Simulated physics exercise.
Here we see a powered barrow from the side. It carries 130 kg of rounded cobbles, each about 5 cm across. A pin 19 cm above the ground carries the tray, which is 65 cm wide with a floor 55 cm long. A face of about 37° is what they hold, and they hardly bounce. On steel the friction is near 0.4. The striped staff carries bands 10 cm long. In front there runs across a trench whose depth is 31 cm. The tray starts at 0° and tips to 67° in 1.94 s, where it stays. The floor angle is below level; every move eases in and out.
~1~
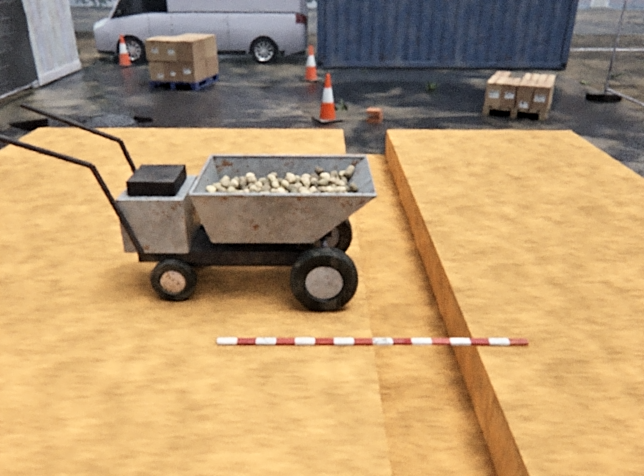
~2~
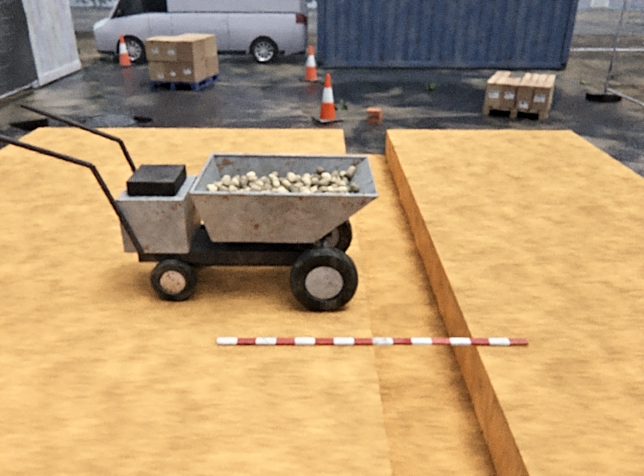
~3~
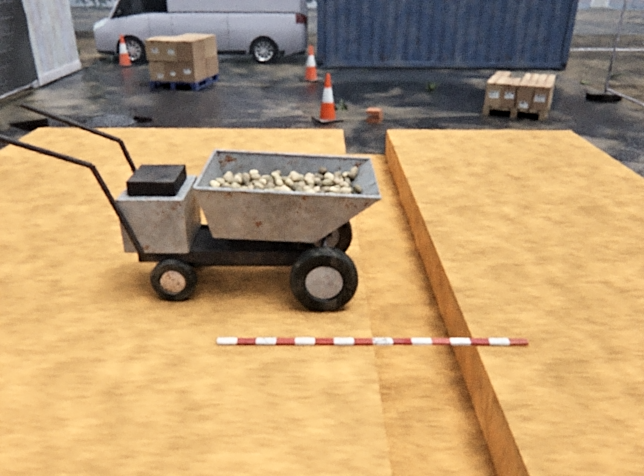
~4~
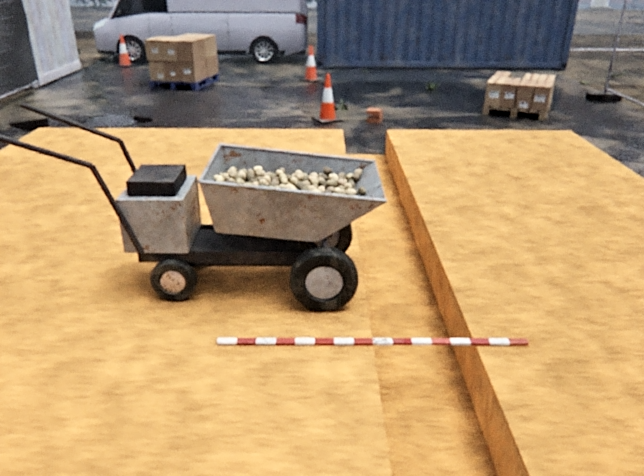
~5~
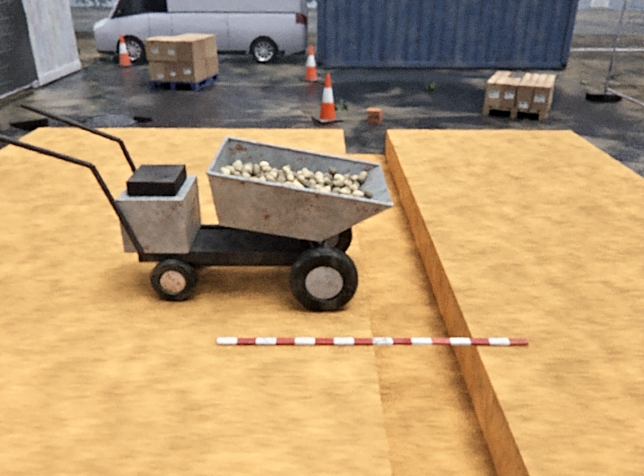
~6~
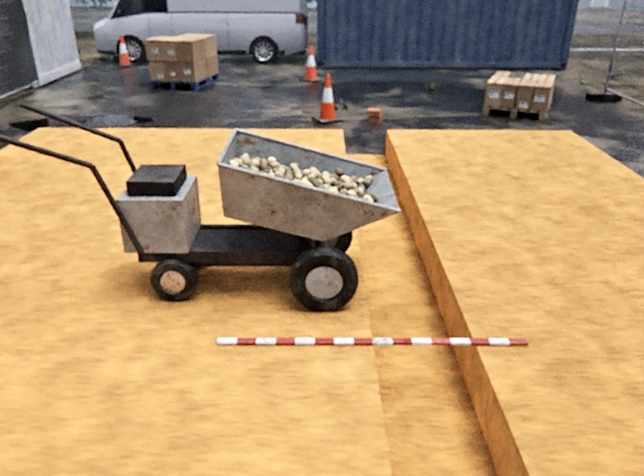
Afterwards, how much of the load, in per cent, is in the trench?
About 69 per cent.
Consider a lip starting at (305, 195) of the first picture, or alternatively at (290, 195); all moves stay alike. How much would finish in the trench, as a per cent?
100 % and 95 %.
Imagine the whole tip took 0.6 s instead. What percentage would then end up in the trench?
It'd be some 45 per cent.
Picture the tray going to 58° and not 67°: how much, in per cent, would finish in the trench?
It would be near 75 per cent.
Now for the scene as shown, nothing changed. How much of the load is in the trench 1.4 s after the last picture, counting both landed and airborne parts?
I'd put it near 40 per cent.
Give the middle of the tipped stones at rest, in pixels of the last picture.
Roughly at (434, 312).
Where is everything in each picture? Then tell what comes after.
Lip at (377, 196), floor tilted 0°, highest stones at (305, 177), in the first picture.
The tray is at 1°, its lip at (378, 196); the top of the load is at (293, 177), in the second picture.
The tray is at 3°, its lip at (381, 198); the top of the load is at (278, 177), in the third picture.
Lip at (386, 201), floor tilted 6°, highest stones at (265, 176), in the fourth picture.
Lip at (393, 206), floor tilted 10°, highest stones at (253, 171), in the fifth picture.
Lip at (400, 211), floor tilted 15°, highest stones at (253, 164), in the sixth picture.
Then, 0.9 s after the last picture the floor is at 57°, 100 % in the tray; the foremost stones are at (429, 249).
Then, 1.4 s after the last picture the floor is at 67°, 39 % in the tray, 38 % in the trench, 23 % past the trench; the foremost stones are at (520, 278).
Then, 1.8 s after the last picture the floor is at 67°, 12 % in the tray, 55 % in the trench, 33 % past the trench; the foremost stones are at (555, 272).
Then, 3.7 s after the last picture the floor is at 67°, 0 % in the tray, 69 % in the trench, 31 % past the trench; the foremost stones are at (566, 271).
